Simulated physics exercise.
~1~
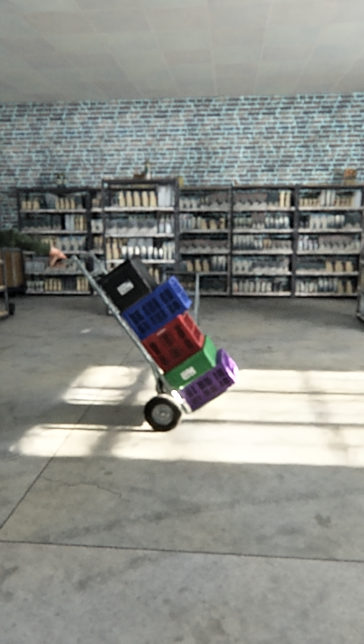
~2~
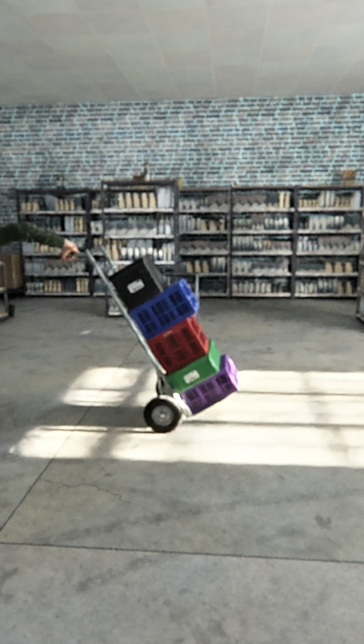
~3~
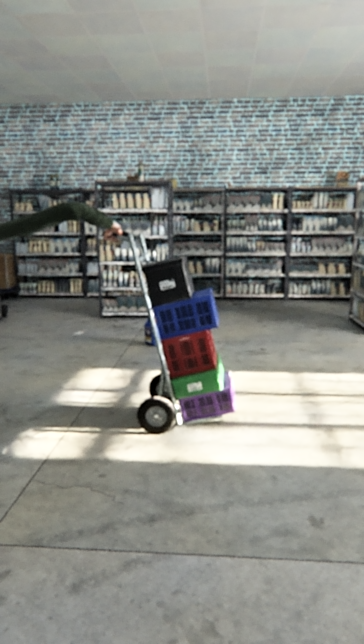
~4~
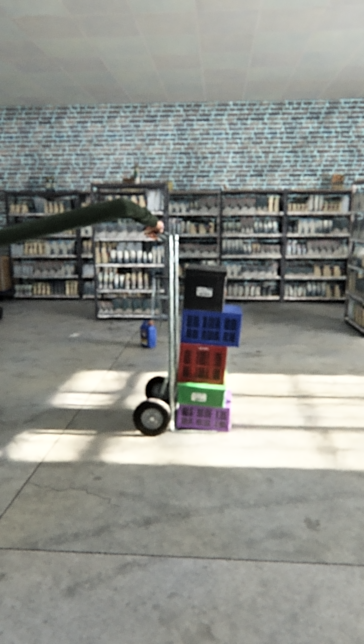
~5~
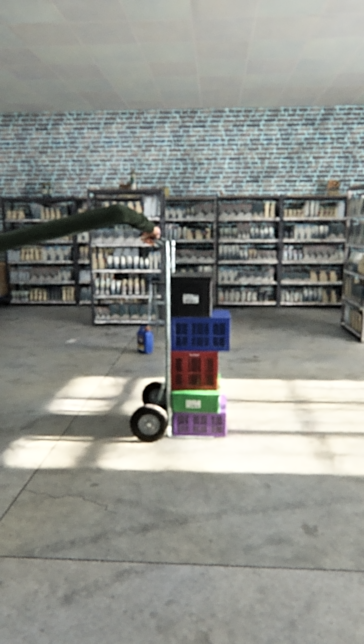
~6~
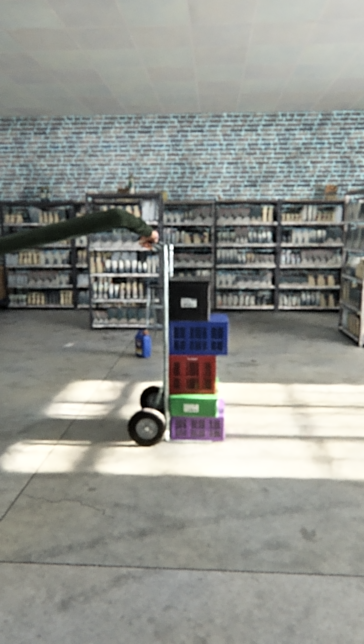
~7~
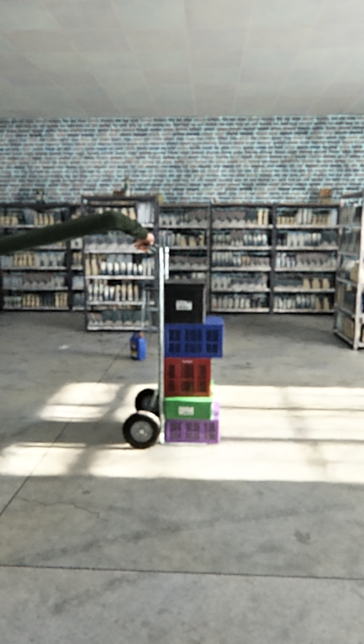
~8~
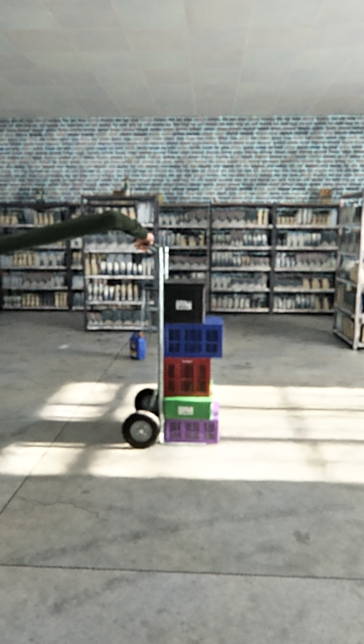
A stack of colourful crates on a tilted hand truck is tipped upright by an arm and stays standing.
